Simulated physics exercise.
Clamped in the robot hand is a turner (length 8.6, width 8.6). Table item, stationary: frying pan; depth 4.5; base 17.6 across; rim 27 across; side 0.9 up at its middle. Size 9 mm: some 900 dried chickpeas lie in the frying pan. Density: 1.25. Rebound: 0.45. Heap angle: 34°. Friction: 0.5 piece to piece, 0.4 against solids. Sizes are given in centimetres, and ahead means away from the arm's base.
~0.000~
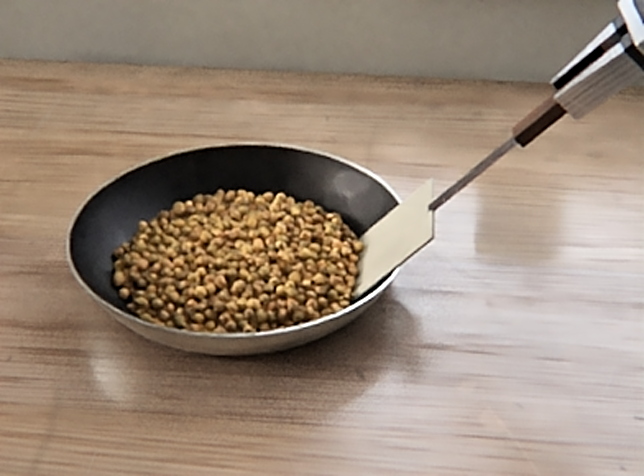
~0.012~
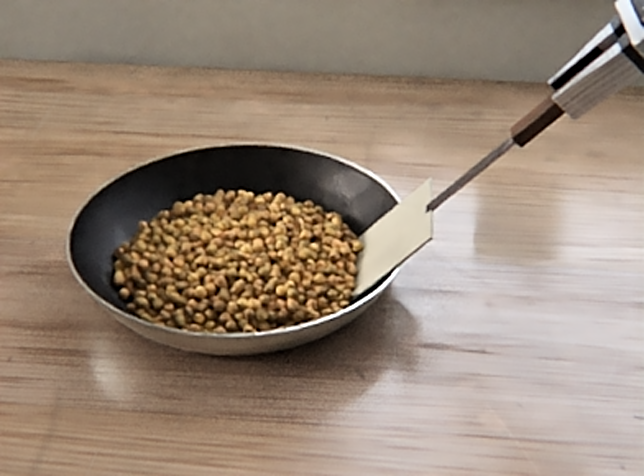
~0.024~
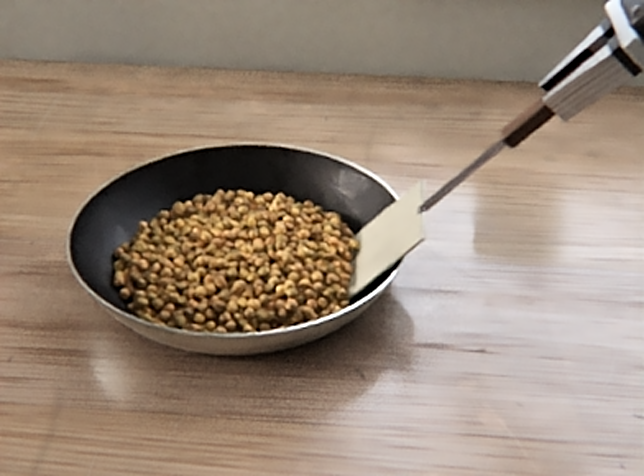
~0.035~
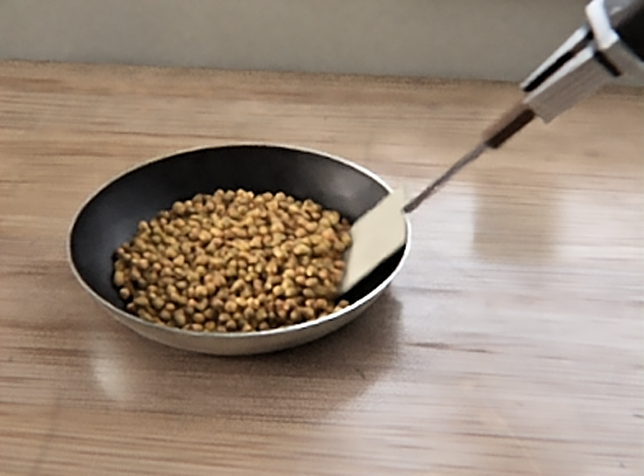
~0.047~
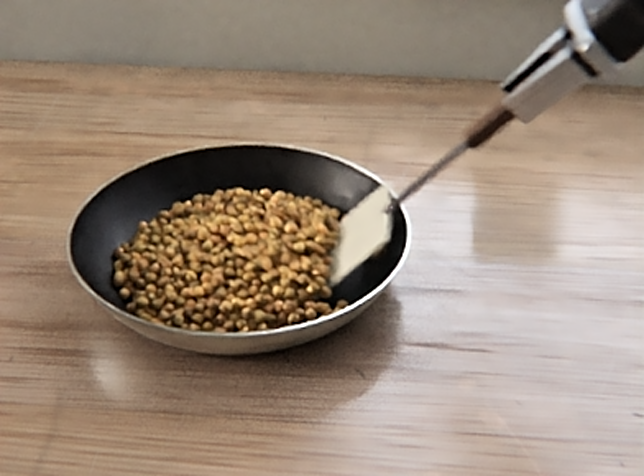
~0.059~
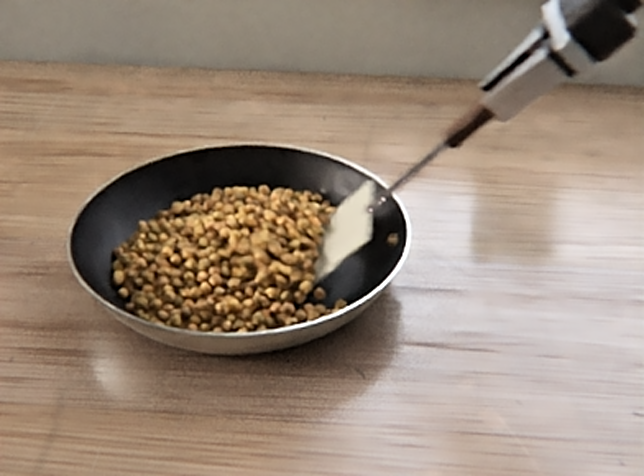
The footage shows a robot arm holding a pale, flat turner at the right side of a dark frying pan of dried chickpeas, then sliding it left into the pan, pushing the nearby chickpeas into the heap.
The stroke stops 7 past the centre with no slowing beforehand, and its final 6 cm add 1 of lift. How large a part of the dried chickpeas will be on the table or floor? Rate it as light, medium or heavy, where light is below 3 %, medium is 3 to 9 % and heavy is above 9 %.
Rating: Heavy.
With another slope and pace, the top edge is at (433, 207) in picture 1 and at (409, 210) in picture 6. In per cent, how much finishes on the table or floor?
I'd put it at roughly 0 per cent.
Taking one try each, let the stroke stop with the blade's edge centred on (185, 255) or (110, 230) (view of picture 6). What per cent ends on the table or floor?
5 % and 35 %.
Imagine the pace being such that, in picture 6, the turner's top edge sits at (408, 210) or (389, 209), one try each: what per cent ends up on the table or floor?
Close to 0 per cent in the first try and close to 5 per cent in the second.
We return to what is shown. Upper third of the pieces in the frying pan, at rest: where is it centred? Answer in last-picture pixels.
Look near (131, 240).
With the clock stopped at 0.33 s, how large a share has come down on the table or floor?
I'd say close to 10 in a hundred.
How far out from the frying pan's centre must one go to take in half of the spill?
It's around 24 cm.
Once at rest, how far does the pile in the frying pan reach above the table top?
Height at the end: Around 5.0 cm.
After 0.09 s, sloping 48°, highest piece 7 above the table; 900 in the frying pan.
After 0.12 s, sloping 48°, highest piece 9 above the table; 899 in the frying pan, 1 on the blade or in flight.
After 0.33 s, sloping 48°, highest piece 9 above the table; 791 in the frying pan, 91 on the table or floor, 18 on the blade or in flight.
After 1.38 s, sloping 48°, highest piece 5 above the table; 790 in the frying pan, 110 on the table or floor.
In the end, 790 in the frying pan, 110 on the table or floor. That is 12 % on the table or floor.
